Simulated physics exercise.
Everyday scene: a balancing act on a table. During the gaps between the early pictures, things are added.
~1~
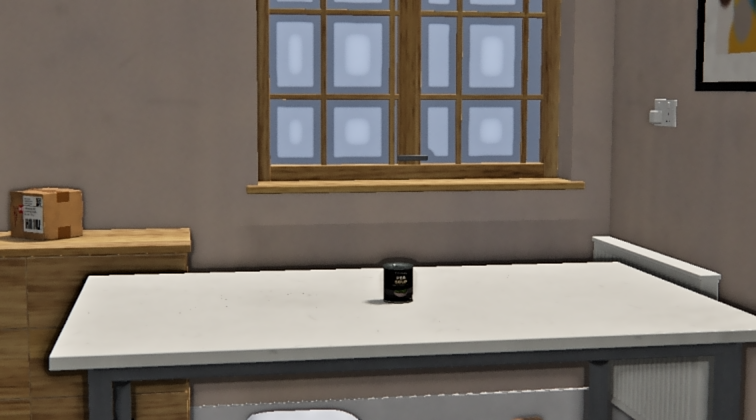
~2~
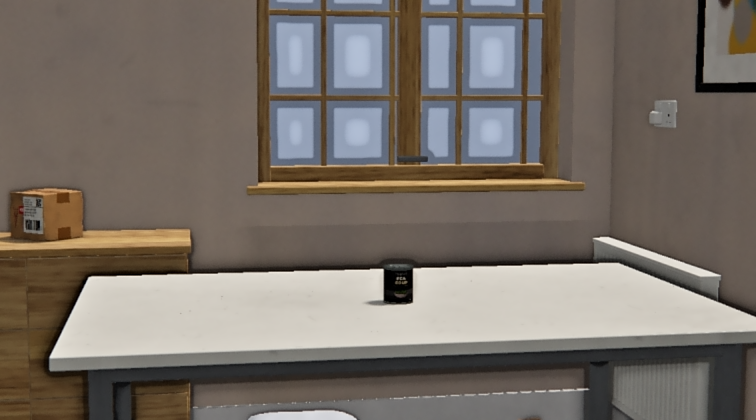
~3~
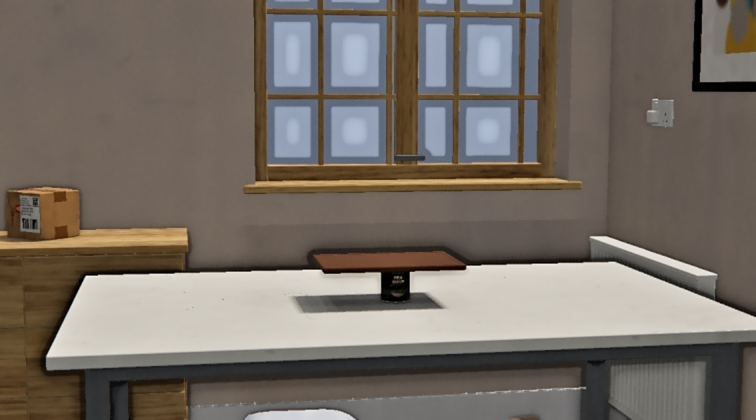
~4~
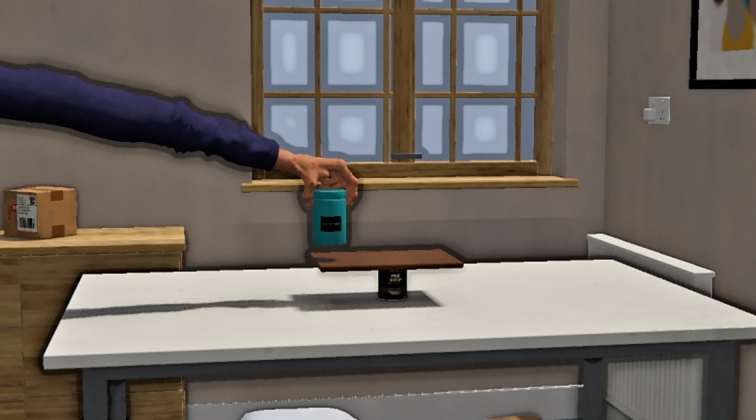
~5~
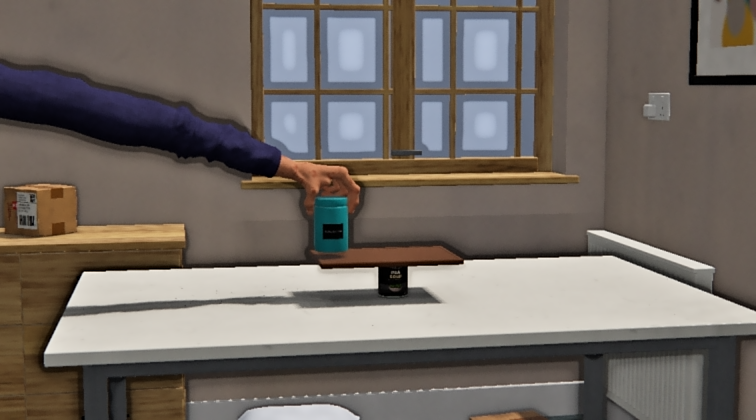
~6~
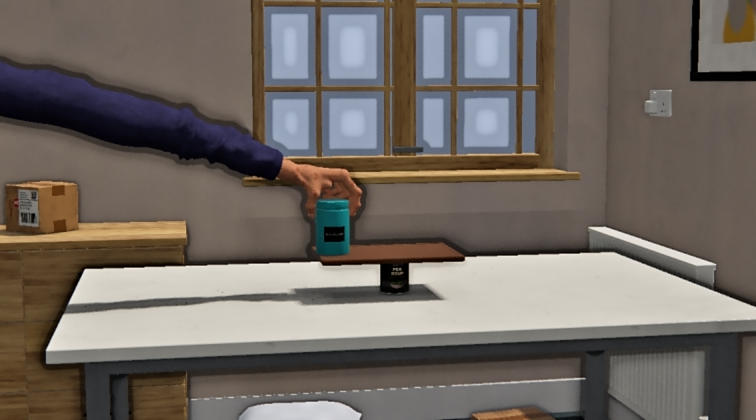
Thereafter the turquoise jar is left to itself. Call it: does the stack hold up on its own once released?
Does not hold.
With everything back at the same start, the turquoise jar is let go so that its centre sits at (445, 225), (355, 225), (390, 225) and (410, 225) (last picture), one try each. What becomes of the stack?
Try 1: Collapse; try 2: Collapse; try 3: Stable; try 4: Stable.
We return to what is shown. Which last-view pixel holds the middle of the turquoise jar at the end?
The object ends up somewhere around (275, 280).
Then, 0.30 s after the last picture, turquoise jar now fallen; brown lid tipped 36° from how it was.
Then, 0.40 s after the last picture, brown lid tipped 33° from how it was.
Then, 0.60 s after the last picture, brown lid tipped 6° from how it was.
At rest, fallen, turquoise jar; moved from the start, brown lid; black tin in place. Seen from the same camera at the end, turquoise jar near (275, 281). The stack gives way.
